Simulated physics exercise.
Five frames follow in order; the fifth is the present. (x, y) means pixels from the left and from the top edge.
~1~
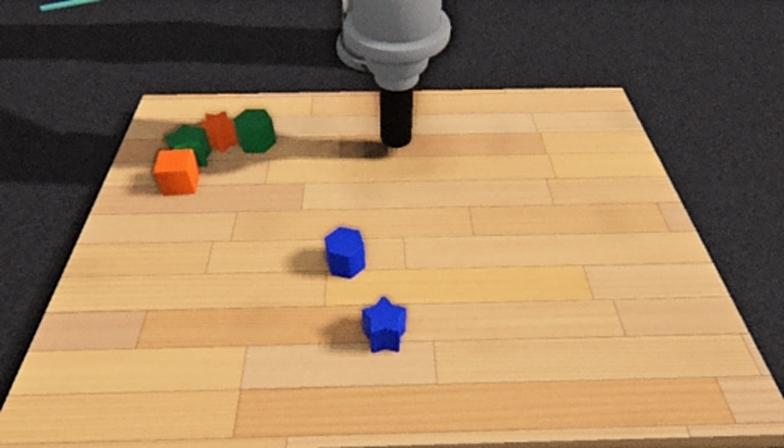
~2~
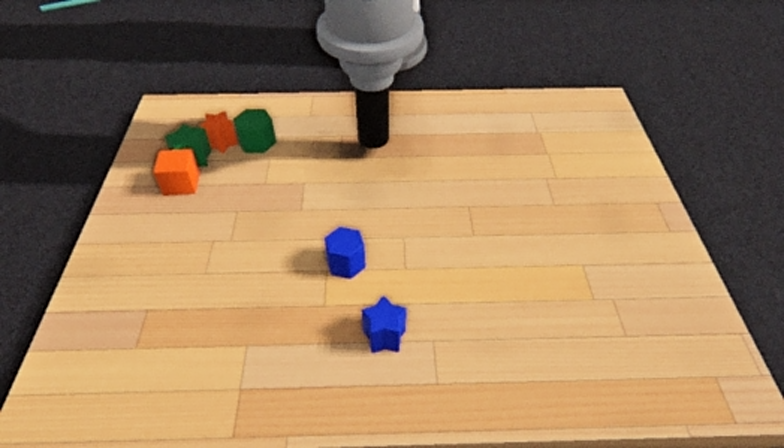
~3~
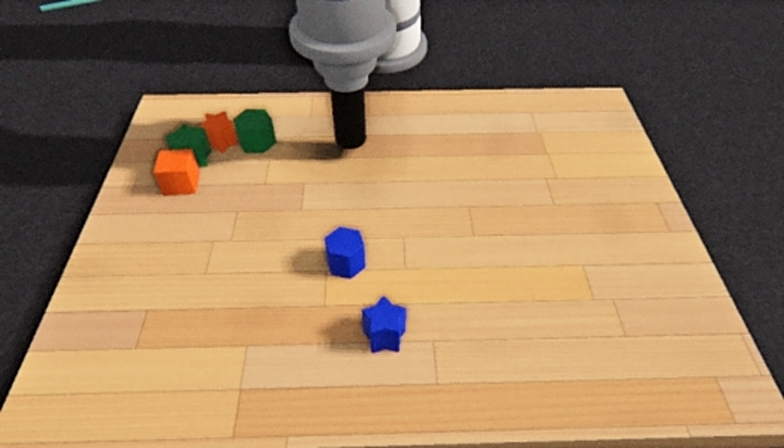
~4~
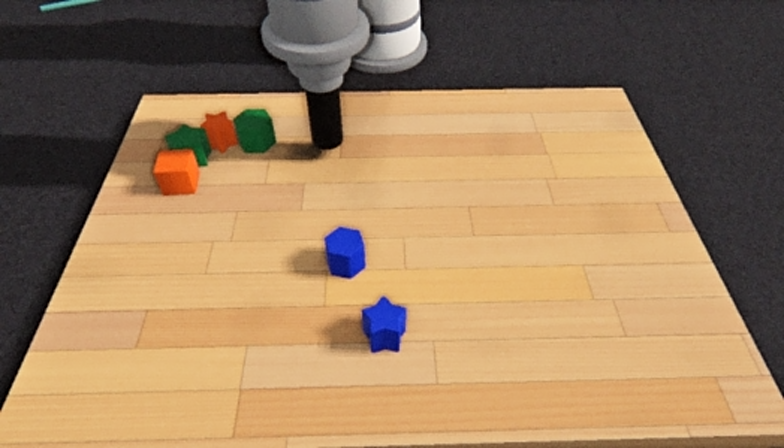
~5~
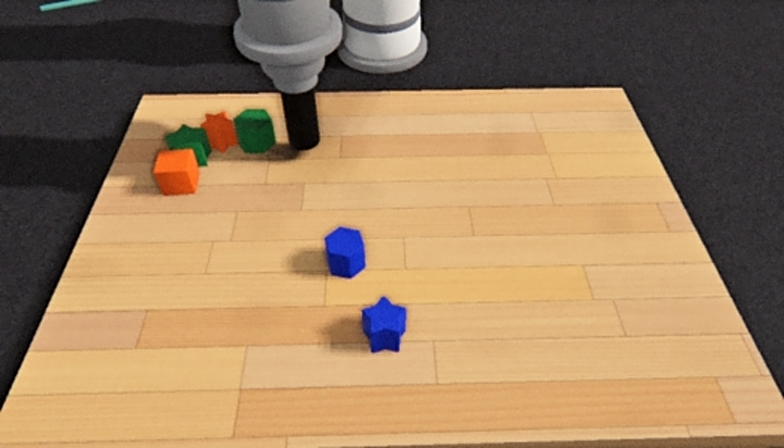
A robot arm's black tip glides left above a wooden board while six coloured blocks stay still.
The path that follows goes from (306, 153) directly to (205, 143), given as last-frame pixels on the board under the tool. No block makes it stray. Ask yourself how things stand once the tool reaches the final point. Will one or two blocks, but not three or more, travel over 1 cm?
No - that is not the case.
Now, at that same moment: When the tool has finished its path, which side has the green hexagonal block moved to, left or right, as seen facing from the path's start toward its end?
Facing the way the path runs, start to end, you'll find the green hexagonal block has shifted right.
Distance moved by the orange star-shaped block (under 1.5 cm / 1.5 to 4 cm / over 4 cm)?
Result: Over 4 cm.
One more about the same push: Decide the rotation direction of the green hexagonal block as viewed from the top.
From overhead, clockwise.
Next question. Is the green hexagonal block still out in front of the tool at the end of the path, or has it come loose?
The block lies off to the side or behind.
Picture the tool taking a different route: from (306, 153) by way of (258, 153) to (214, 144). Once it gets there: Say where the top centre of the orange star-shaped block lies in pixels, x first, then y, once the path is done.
I'd guess (185, 113).
What follows on the original path. One third of the way, tool (270, 139); orange star-shaped block (210, 120), turned 15° clockwise; green hexagonal block (241, 115).
Two thirds of the way, tool (235, 135); green star-shaped block (172, 135), turned 55° anticlockwise; orange star-shaped block (179, 114); green hexagonal block (215, 107), turned 25° clockwise.
At the end, tool (201, 132); orange square block in place; green star-shaped block (172, 135), turned 55° anticlockwise; orange star-shaped block (171, 113), turned 35° anticlockwise; green hexagonal block (203, 99), turned 55° clockwise.
